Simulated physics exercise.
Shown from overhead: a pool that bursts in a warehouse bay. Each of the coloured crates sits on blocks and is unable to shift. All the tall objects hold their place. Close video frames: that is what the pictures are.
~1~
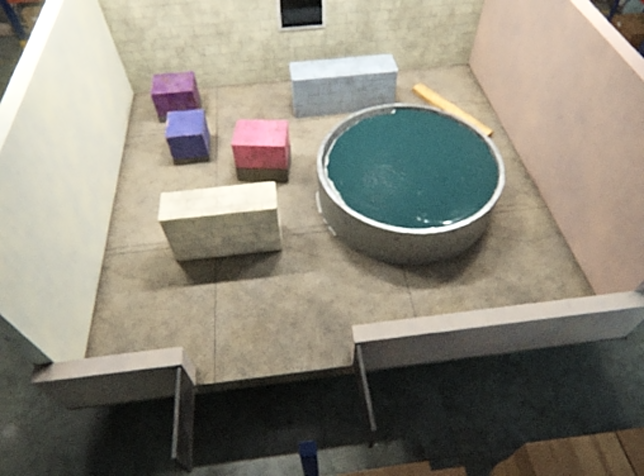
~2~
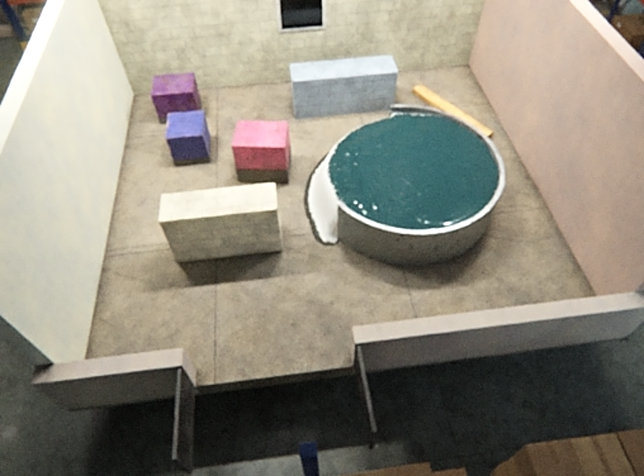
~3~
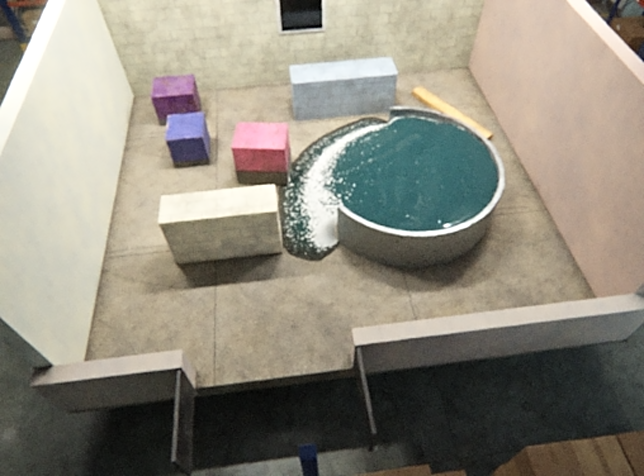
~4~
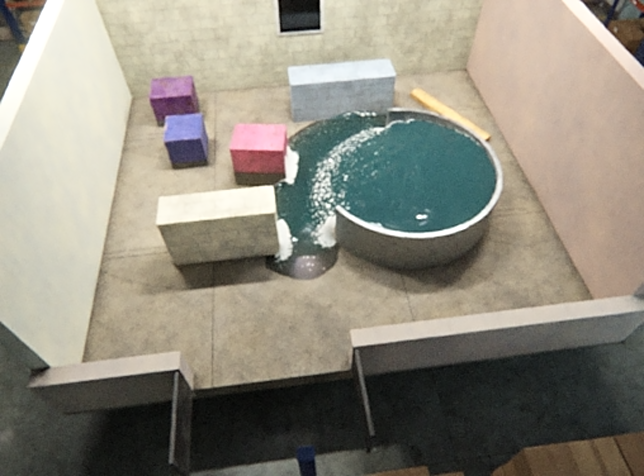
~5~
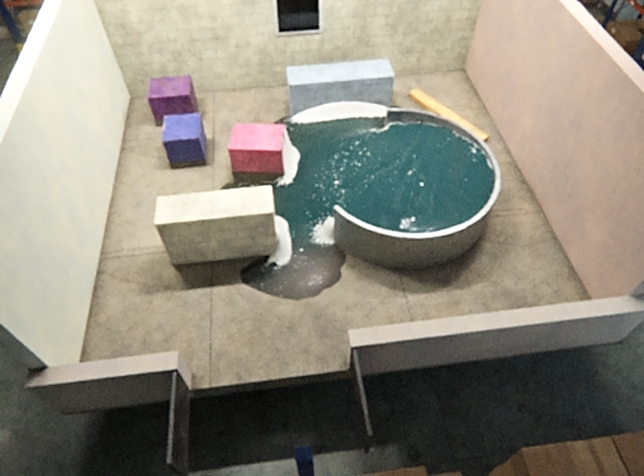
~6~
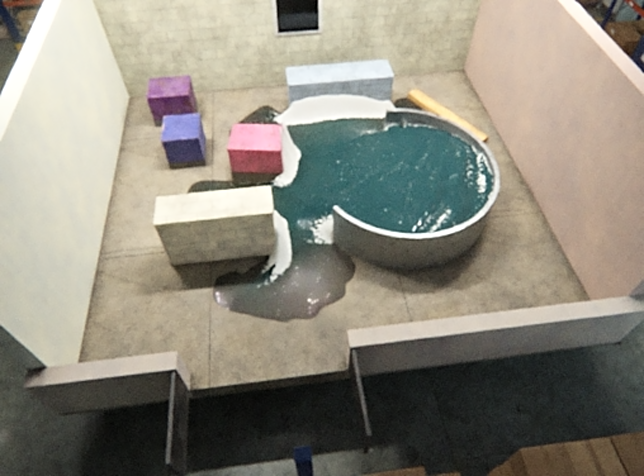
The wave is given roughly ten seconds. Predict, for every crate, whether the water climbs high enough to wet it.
My prediction: The blue crate gets wetted; the pink crate gets wetted; the purple crate gets wetted.
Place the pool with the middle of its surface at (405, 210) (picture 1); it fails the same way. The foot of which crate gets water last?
Crate marked purple.
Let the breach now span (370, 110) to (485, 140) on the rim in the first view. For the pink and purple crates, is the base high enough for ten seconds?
My take: The pink one stays clear, while the purple one gets flooded.
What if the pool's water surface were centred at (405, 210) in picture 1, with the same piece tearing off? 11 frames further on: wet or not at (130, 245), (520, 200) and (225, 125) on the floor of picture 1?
As listed: Awash, clear, wet.
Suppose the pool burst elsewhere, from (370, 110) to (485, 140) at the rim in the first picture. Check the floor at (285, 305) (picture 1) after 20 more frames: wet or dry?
Short version: Spared.
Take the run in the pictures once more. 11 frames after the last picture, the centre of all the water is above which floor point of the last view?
Near (302, 176).
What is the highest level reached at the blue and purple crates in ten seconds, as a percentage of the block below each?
The first reaches around 240 in a hundred, the second around 260.
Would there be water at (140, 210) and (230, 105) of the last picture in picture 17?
Swamped, then swamped.
A moment on, water covers 45 % of the floor; the blue crate water round its plinth, the pink crate water round its plinth, the purple crate water round its plinth.
Next, water covers 60 % of the floor; the blue crate water round its plinth, the pink crate water round its plinth, the purple crate water round its plinth.
Then, water covers 80 % of the floor; the blue crate water round its plinth, the pink crate water round its plinth, the purple crate water round its plinth.
Later, water covers 95 % of the floor; the blue crate water round its plinth, the pink crate water round its plinth, the purple crate water round its plinth.
In the end, water covers 100 % of the floor; the blue crate was topped, the pink crate was topped, the purple crate was topped.
